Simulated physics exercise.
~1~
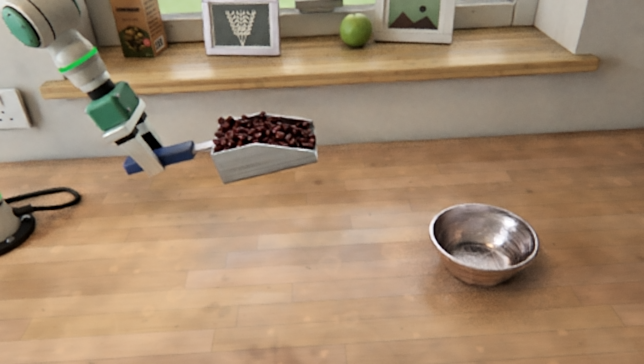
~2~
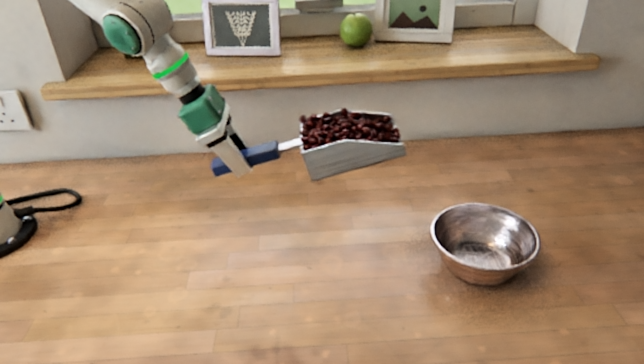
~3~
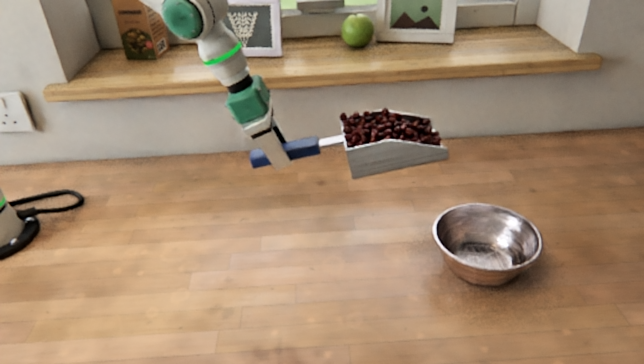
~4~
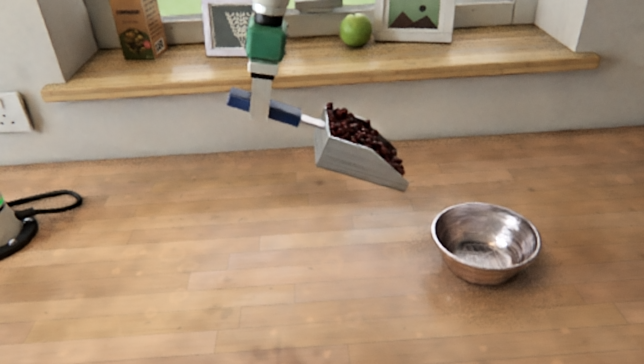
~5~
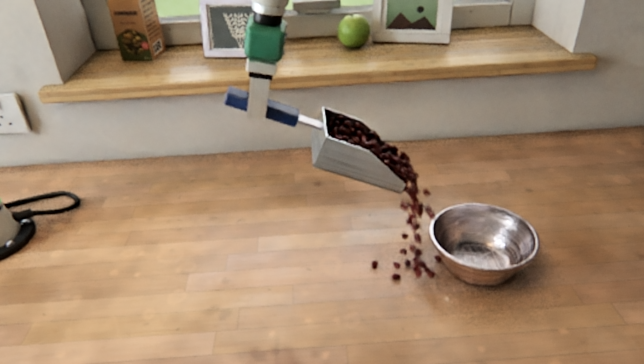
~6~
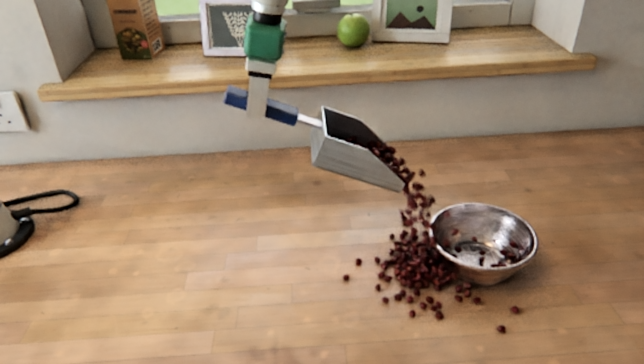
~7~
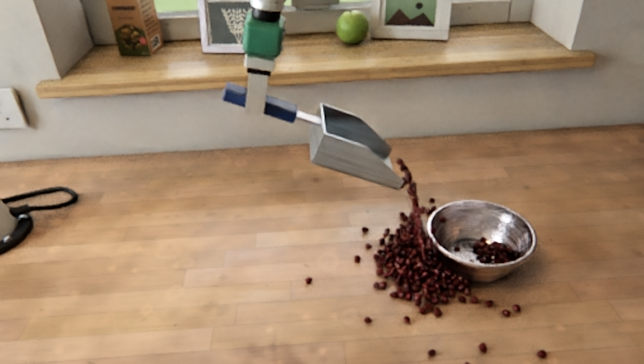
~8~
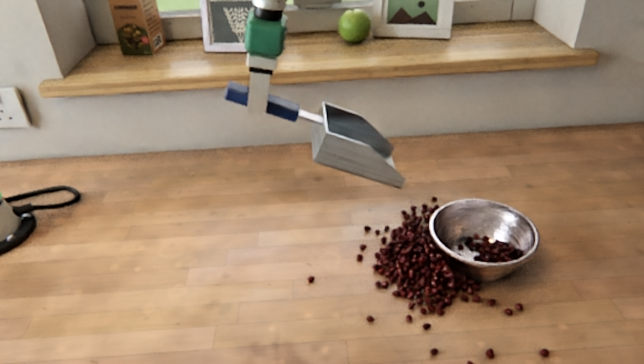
A white and green robot arm holds a grey scoop heaped with dark red beans above a wooden worktop, seen from slightly above, with a shiny metal bowl at the right and a green apple on the windowsill behind. The arm carries the scoop right towards the bowl, then draws it back a little and tips it forward. Beans slide over the front edge and stream down, mostly landing short of the bowl. They pile up against its left side, while some drop inside and a few scatter. The scoop ends empty, still tilted above the heap.
